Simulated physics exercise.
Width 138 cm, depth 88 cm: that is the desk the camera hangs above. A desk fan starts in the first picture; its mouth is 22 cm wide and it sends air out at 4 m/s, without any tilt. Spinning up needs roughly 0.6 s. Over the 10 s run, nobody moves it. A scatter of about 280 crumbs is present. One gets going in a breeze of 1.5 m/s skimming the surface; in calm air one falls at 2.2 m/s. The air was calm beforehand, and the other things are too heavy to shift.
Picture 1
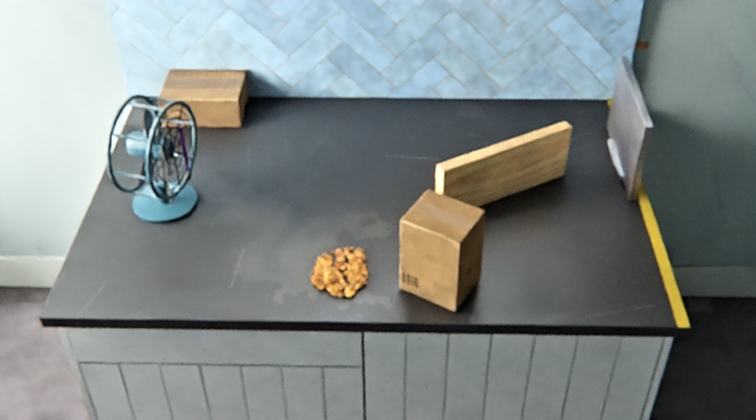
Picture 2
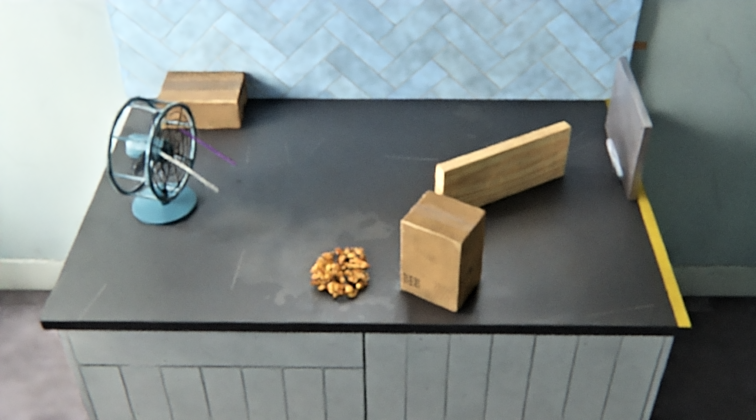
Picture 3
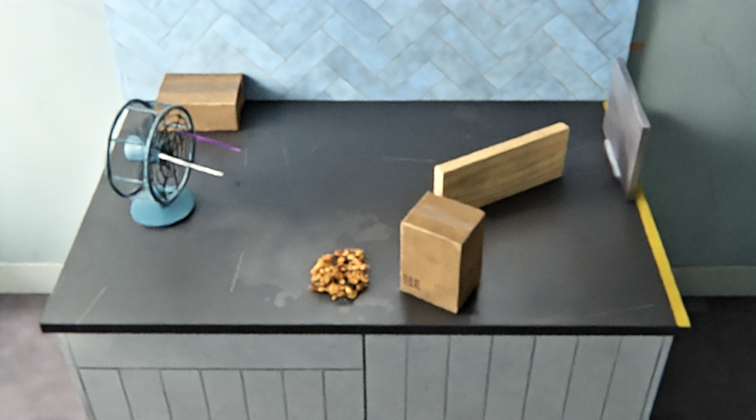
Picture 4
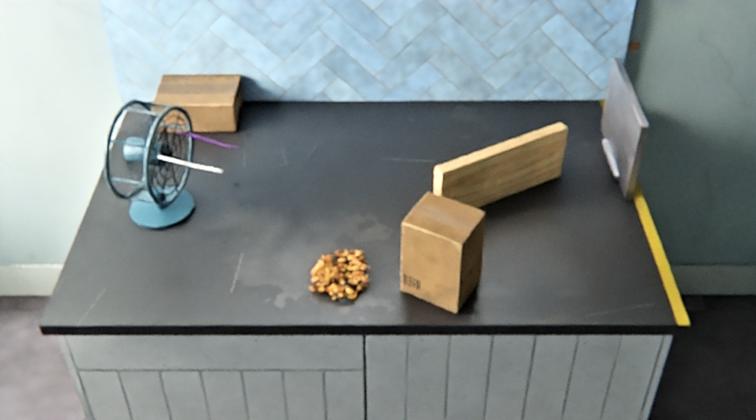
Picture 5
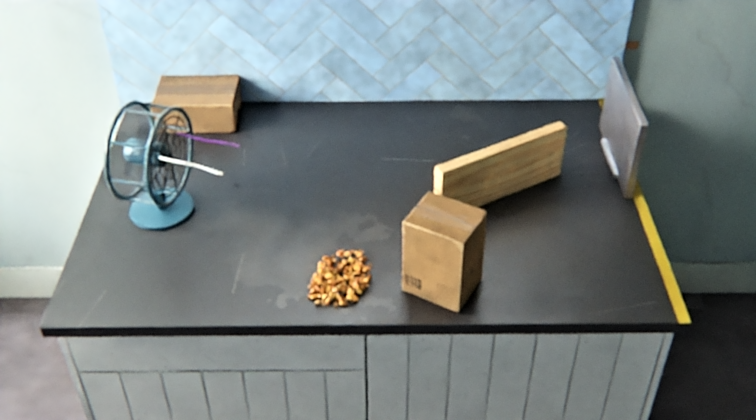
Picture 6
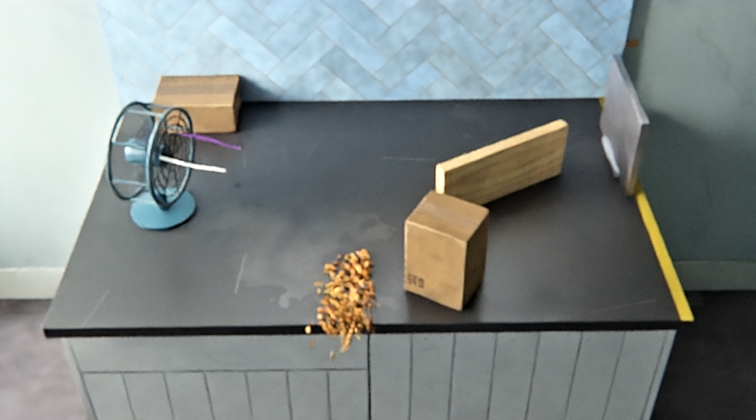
On a dark desk against a pale blue tiled wall, a blue fan sits at left as ribbons stream from it toward the right; a pile of brown crumbs near a box stays put, then spreads toward and over the front edge.
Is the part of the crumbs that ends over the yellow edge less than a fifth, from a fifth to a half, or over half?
The amount that finishes over the yellow edge is below one fifth of the lot.
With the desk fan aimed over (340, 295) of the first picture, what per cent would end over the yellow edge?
I'd expect close to 0 percent of them to end up there.
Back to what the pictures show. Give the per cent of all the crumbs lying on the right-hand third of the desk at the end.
Share at the end: Close to 1 %.
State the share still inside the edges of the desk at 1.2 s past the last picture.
That works out to roughly 15 % remaining.
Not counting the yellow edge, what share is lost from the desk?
That lands at some 90 %.
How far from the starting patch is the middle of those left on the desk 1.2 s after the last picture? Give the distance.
About 5 cm.
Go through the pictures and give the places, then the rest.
The middle of the crumbs is near (339, 275), none has stirred yet and the mouth of the desk fan is at (154, 147), in the first frame.
The middle of the crumbs is near (339, 275), none has stirred yet and the yellow edge is centred on (646, 196), in the second frame.
The middle of the crumbs is near (339, 276), none has stirred yet, the top of a box is at (444, 217) and the top of a board is at (505, 146), in the third frame.
The middle of the crumbs is near (339, 277) and none has stirred yet, in the fourth frame.
The middle of the crumbs is near (341, 280), the farthest in sight from the desk fan is at (357, 300) and about 10 % have left their places, in the fifth frame.
The middle of the crumbs is near (352, 297), the farthest in sight from the desk fan is at (373, 330) and about 75 % have left their places, in the sixth frame.
Then, 1.2 s after the last picture, 0 % are over the yellow edge; the middle of those still in play is near (364, 288); 78 % have settled or left.
Then, 2.4 s after the last picture, 0 % are over the yellow edge; 92 % have settled or left.
Then, 4.7 s after the last picture, 0 % are over the yellow edge; 95 % have settled or left.
Then, 9.2 s after the last picture, at the end, 0 % are over the yellow edge.
